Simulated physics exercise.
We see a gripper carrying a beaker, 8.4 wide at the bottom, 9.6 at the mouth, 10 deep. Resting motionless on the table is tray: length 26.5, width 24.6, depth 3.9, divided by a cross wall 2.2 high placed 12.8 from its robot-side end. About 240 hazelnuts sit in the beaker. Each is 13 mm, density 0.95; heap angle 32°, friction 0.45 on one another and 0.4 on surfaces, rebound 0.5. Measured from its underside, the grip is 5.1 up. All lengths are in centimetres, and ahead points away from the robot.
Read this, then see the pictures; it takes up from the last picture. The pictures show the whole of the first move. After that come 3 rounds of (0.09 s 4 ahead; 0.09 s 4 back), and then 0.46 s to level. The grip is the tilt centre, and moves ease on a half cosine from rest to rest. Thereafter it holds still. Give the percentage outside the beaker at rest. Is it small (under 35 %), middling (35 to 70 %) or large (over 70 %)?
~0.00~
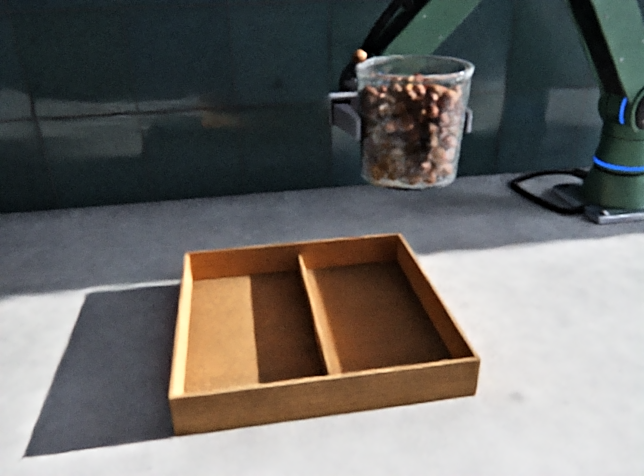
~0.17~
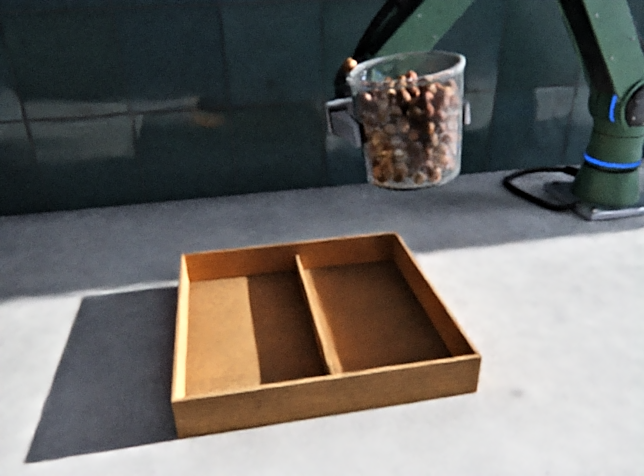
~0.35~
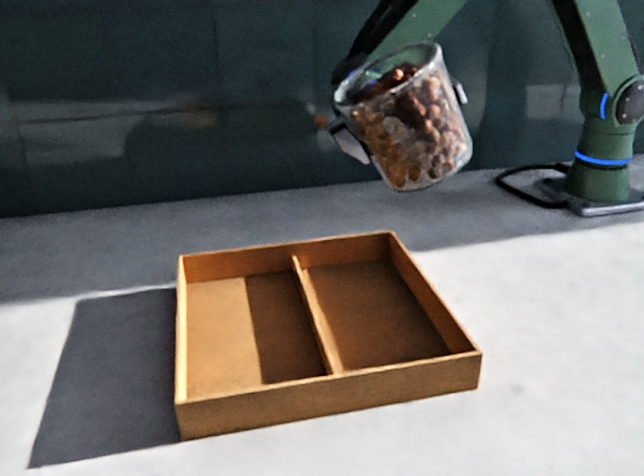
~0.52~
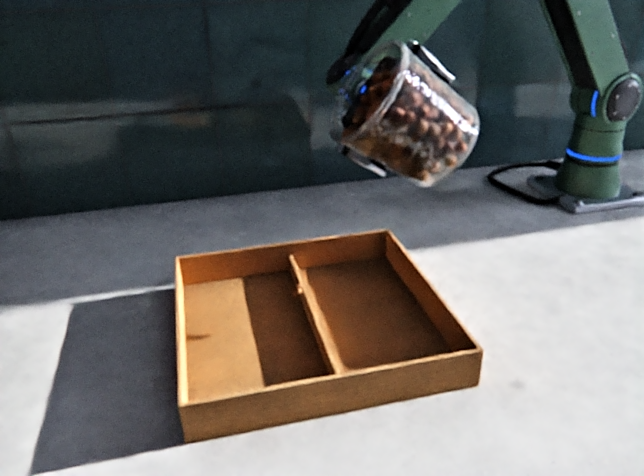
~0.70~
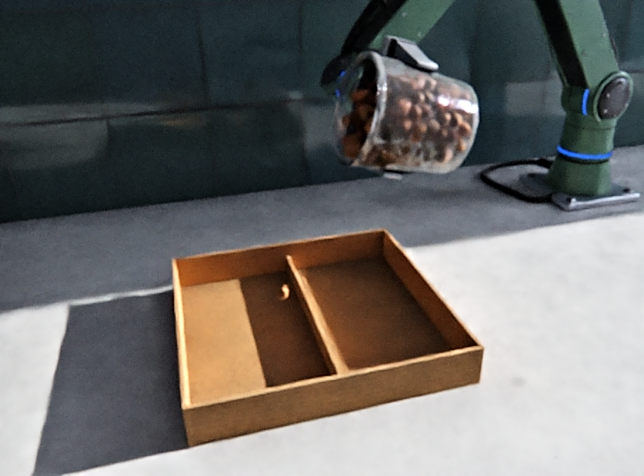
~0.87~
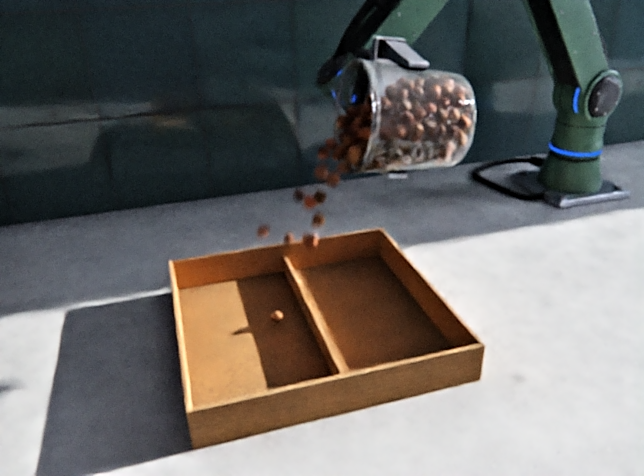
Large.
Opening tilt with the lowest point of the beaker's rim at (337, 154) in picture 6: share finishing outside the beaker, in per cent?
Somewhere around 65 %.
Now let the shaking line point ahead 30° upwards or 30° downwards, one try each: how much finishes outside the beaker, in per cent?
Try one gives about 95 in a hundred, try two about 65 in a hundred.
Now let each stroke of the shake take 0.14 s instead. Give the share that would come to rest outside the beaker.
About 80 per cent, then.
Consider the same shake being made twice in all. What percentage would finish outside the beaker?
About 85 per cent in that case.
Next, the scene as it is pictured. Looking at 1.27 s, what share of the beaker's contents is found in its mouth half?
Some 70 percent is in that half.
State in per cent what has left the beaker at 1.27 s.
Roughly 80 percent up to then.
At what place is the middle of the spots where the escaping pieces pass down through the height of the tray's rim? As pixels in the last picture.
I'd say somewhere around (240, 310).
After 1.27 s, tilted 82° forward, highest piece 21 above the table; 133 in the far-side part, 54 in the beaker, 10 on the table or floor, 5 in the robot-side part, 38 in flight or on a rim.
After 1.67 s, tilted 33° forward, highest piece 22 above the table; 182 in the far-side part, 22 in the beaker, 20 on the table or floor, 15 in the robot-side part, 1 in flight or on a rim.
After 2.07 s, level, highest piece 21 above the table; 183 in the far-side part, 22 in the beaker, 20 on the table or floor, 15 in the robot-side part.
After 3.12 s, level, highest piece 21 above the table; 183 in the far-side part, 22 in the beaker, 20 on the table or floor, 15 in the robot-side part.
In the end, 183 in the far-side part, 22 in the beaker, 20 on the table or floor, 15 in the robot-side part. That is 91 % outside the beaker.
